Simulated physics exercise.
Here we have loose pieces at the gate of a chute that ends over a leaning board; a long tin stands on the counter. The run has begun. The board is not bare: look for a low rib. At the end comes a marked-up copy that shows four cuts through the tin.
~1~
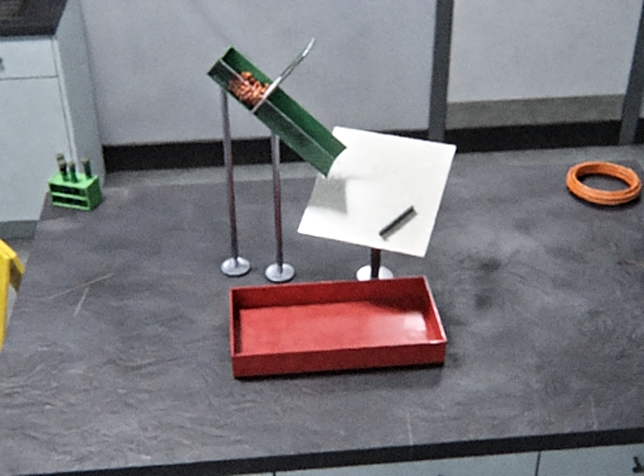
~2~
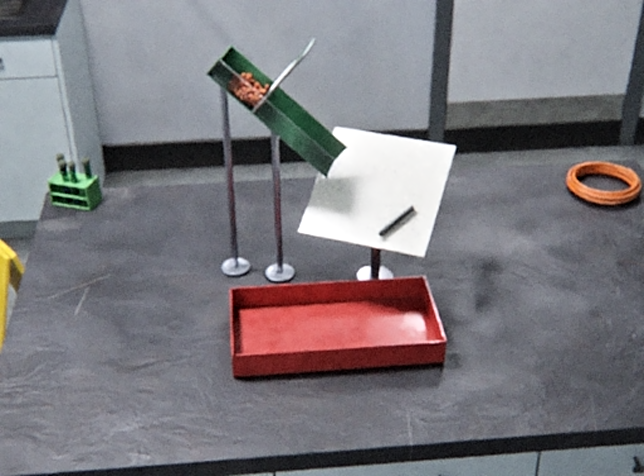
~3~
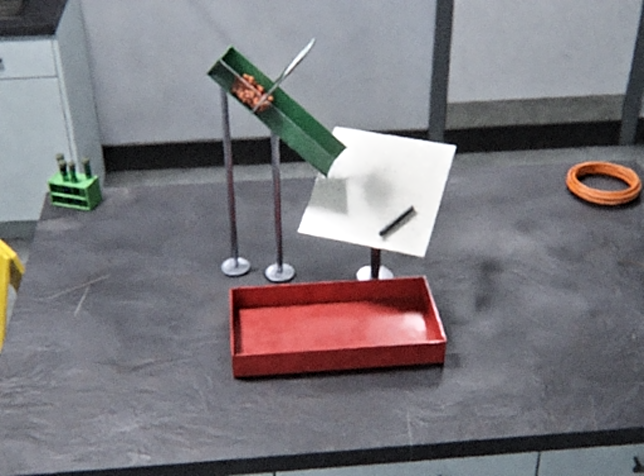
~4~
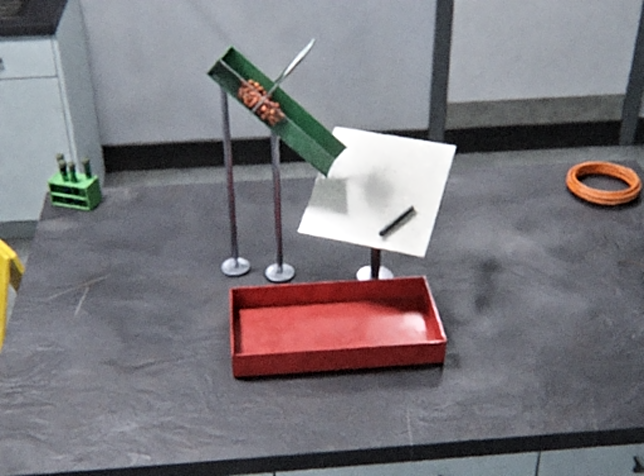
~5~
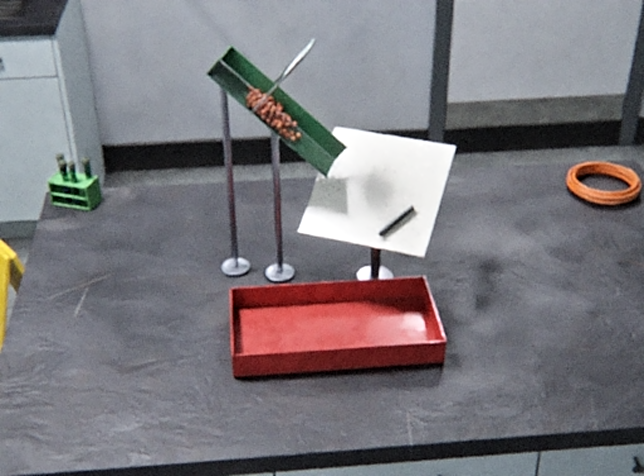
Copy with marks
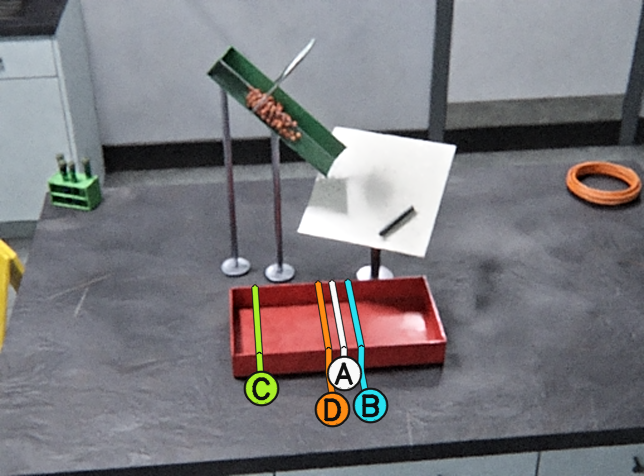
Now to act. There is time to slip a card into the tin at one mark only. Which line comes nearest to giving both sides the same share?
Take B.
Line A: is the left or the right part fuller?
The right side.
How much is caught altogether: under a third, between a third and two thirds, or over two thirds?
It is over two thirds.
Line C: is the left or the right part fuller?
The right side.
On the marked copy, line A crosses the front rim at (343, 348); line B crosses the front rim at (361, 347); line C crosses the front rim at (259, 354); line D crosses the front rim at (328, 349).
With A, of what is caught, a small share on the left of the divider, all but a few on the right.
With B, of what is caught, close to a third on the left of the divider, close to two thirds on the right.
With C, of what is caught, none at all on the left of the divider, the whole lot on the right.
With D, of what is caught, only a few on the left of the divider, all but a few on the right.
